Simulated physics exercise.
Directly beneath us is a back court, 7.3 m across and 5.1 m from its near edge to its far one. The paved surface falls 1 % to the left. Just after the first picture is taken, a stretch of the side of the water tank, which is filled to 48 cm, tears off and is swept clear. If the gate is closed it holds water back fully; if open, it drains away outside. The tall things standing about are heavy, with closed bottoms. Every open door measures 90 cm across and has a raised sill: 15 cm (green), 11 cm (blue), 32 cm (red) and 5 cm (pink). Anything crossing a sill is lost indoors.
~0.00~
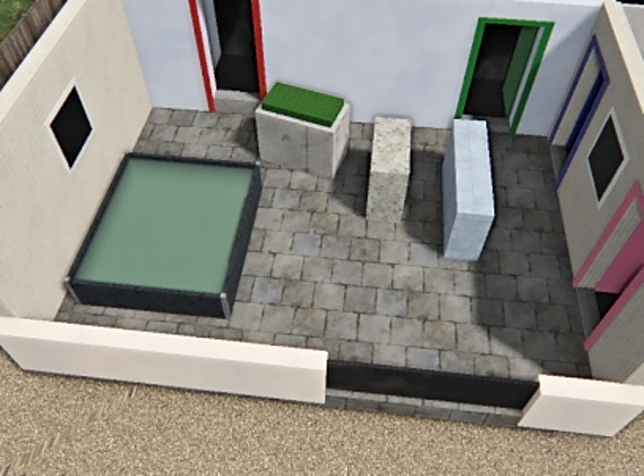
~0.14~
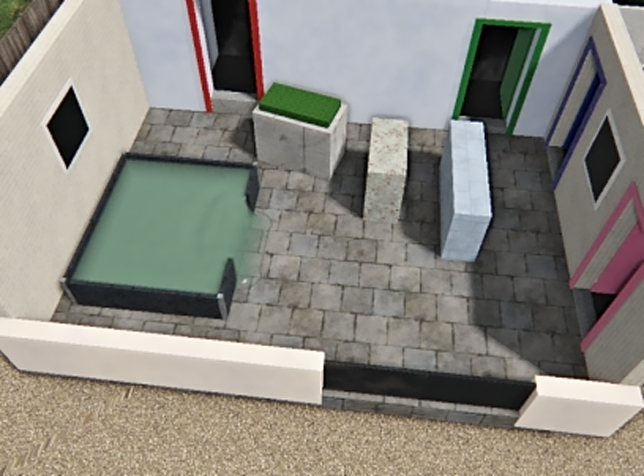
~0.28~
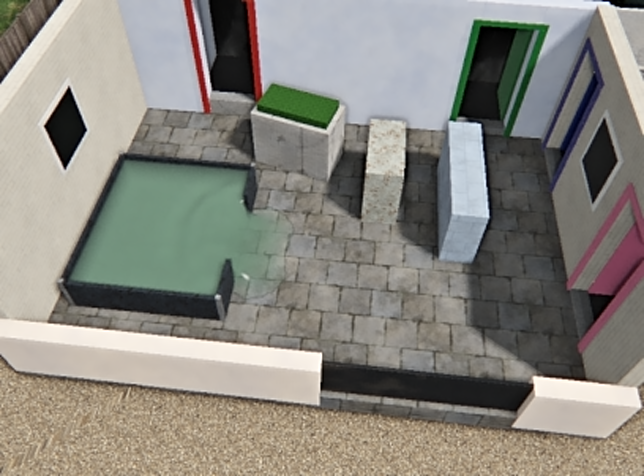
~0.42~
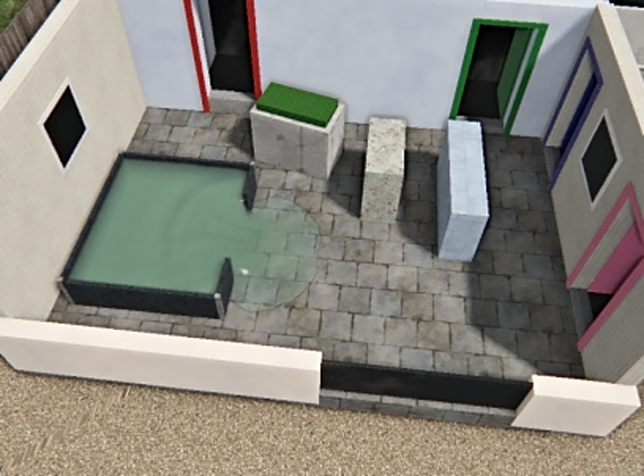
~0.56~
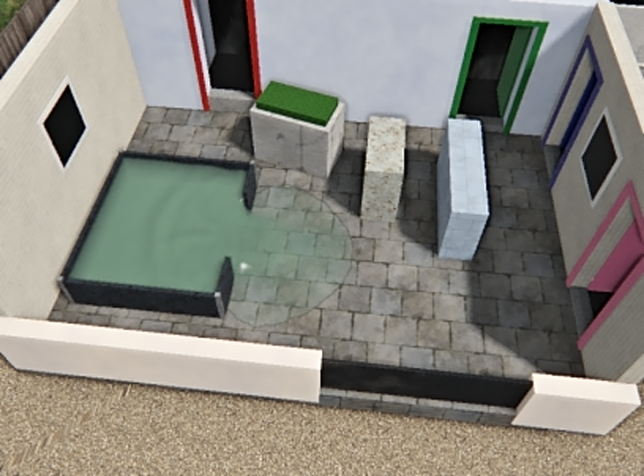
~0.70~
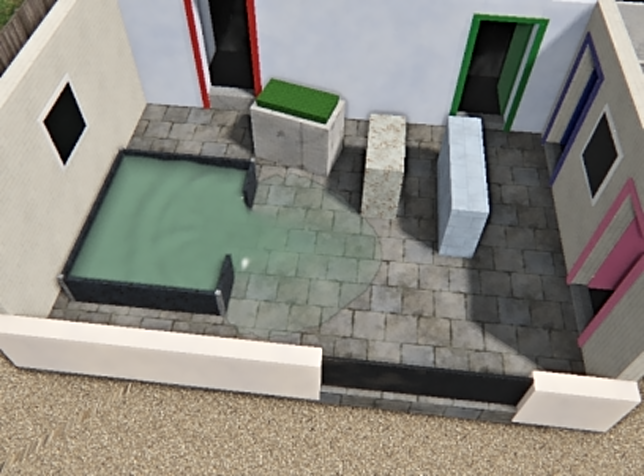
Greenish water poured out through a gap that opened in the right side of a dark-walled tank in a paved courtyard, then spread in a widening, thin sheet across the grey stones toward the right.
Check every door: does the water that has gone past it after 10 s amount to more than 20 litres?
At the end, green door: Lags behind the figure; blue door: Lags behind the figure; red door: Lags behind the figure; pink door: Outstrips the figure.
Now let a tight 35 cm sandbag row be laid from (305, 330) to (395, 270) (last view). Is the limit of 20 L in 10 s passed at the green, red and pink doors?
Note - green: Limit held; red: Limit held; pink: Limit held.
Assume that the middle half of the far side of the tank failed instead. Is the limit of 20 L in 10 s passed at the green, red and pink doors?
Green short, red short, pink short.
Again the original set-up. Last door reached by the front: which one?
It's the blue door that comes last.
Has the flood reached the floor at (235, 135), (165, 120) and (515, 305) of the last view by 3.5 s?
Status of the three spots: Free of it, free of it, inundated.
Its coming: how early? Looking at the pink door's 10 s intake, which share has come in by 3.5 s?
About 30 per cent.
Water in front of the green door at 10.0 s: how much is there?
8.5 cm.
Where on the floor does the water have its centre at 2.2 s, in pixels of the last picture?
At roughly (245, 245).
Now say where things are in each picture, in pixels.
The first picture shows the water tank at (171, 221) is whole and still, 48 cm deep.
In the second picture, water pours out at (240, 242) and has run 0.7 m, to (261, 216); typically 6 cm deep outside, 48 cm at the water tank's back.
In the third picture, water pours out at (238, 244) and has run 0.9 m, to (267, 288); typically 8 cm deep outside, 48 cm at the water tank's back.
In the fourth picture, the front is at (310, 274), 1.2 m from the gap at (238, 243); 1.7 m2 of floor is under water; 48 cm left at the back of the water tank.
In the fifth picture, the front is at (346, 240), 1.7 m from the gap at (238, 241); 2.7 m2 of floor is under water; 48 cm left at the back of the water tank.
In the sixth picture, the front is at (376, 260), 2.1 m from the gap at (238, 238); 3.7 m2 of floor is under water; 48 cm left at the back of the water tank.
After 1.4 s water covers 30 % of the floor and is deepest (27 cm) near (248, 245); green door not reached, blue door not reached, red door not reached, pink door not reached.
After 2.2 s water covers 45 % of the floor and is deepest (26 cm) near (248, 245); green door not reached, blue door not reached, red door not reached, pink door 9 cm at the sill, 1 L in.
After 3.5 s water covers 55 % of the floor and is deepest (26 cm) near (581, 401); green door not reached, blue door not reached, red door not reached, pink door 14 cm at the sill, 47 L in.
After 6.0 s water covers 85 % of the floor and is deepest (13 cm) near (437, 303); green door 5 cm at the sill, 0 L in, blue door 10 cm at the sill, 0 L in, red door 4 cm at the sill, 0 L in, pink door 10 cm at the sill, 114 L in.
After 10.0 s water covers 95 % of the floor and is deepest (12 cm) near (314, 137); green door 9 cm at the sill, 0 L in, blue door 9 cm at the sill, 1 L in, red door 4 cm at the sill, 0 L in, pink door 5 cm at the sill, 146 L in.
